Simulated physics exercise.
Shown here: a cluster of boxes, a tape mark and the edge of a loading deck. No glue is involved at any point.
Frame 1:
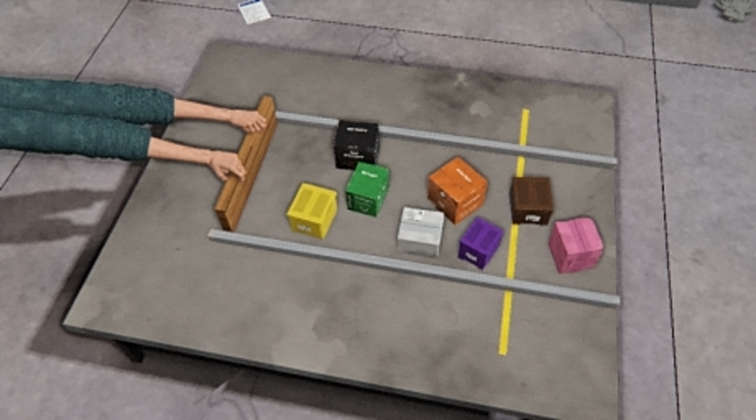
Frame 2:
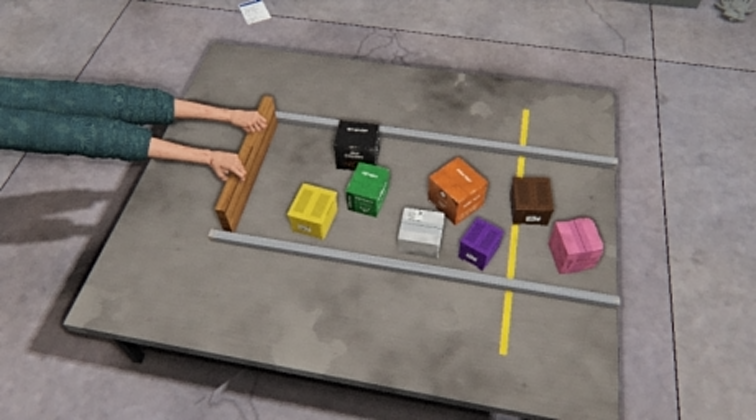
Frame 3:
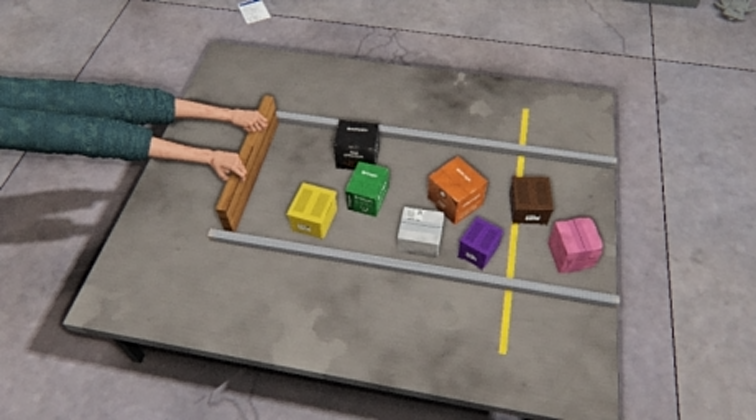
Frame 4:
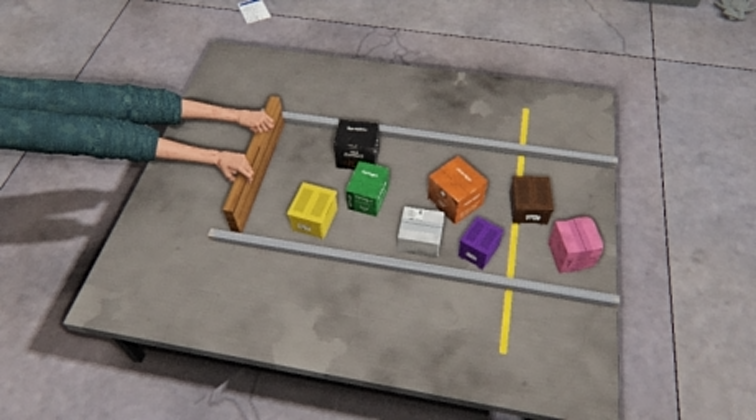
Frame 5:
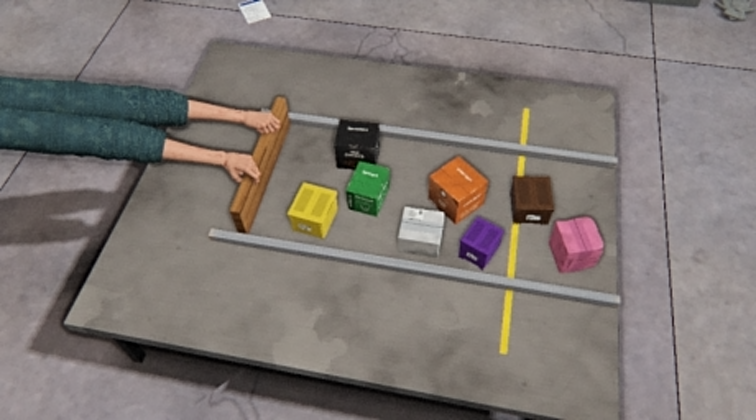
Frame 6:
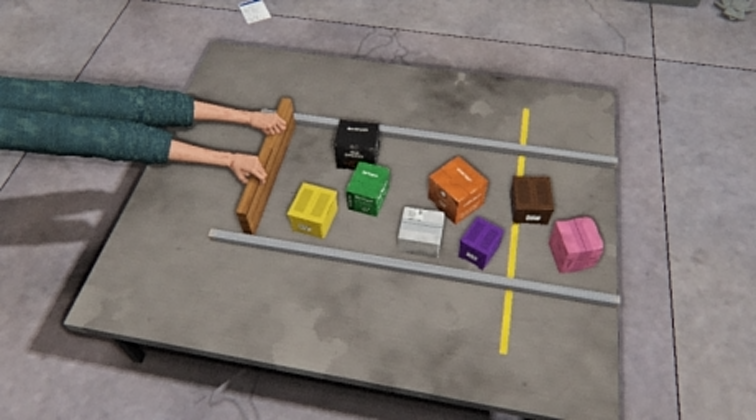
On a grey deck between two rails, hands sliding a wooden plank slightly right toward colourful boxes that stay still.
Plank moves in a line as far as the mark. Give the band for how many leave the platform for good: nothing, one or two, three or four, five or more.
Band: One or two.
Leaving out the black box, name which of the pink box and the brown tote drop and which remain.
Outcome: Pink box ends up off; brown tote ends up off.
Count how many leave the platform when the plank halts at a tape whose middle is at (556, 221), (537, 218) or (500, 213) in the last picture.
The three tries give 4, 3 and 1.
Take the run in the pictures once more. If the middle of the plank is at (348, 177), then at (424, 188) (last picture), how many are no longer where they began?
The count reaches 3 first and 7 second.
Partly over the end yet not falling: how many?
1 is the number.
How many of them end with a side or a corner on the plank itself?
It touches 3.
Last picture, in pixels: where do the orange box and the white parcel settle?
In the last picture the orange box sits around (582, 197) and the white parcel around (573, 257).
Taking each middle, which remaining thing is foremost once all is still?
The purple tote finishes nearest.
Soon after, none off yet; pink box at rest near (575, 245); brown tote at rest near (531, 201); purple tote at rest near (480, 244).
Then, none off yet; pink box at rest near (575, 245); brown tote at rest near (531, 201); purple tote moved a little near (492, 243).
Further on, none off yet; pink box moved a little near (594, 250); brown tote moved about its own width near (578, 208); purple tote moved well along near (558, 252).
By the end, the number that fall off is one or two; fallen, brown tote and pink box.
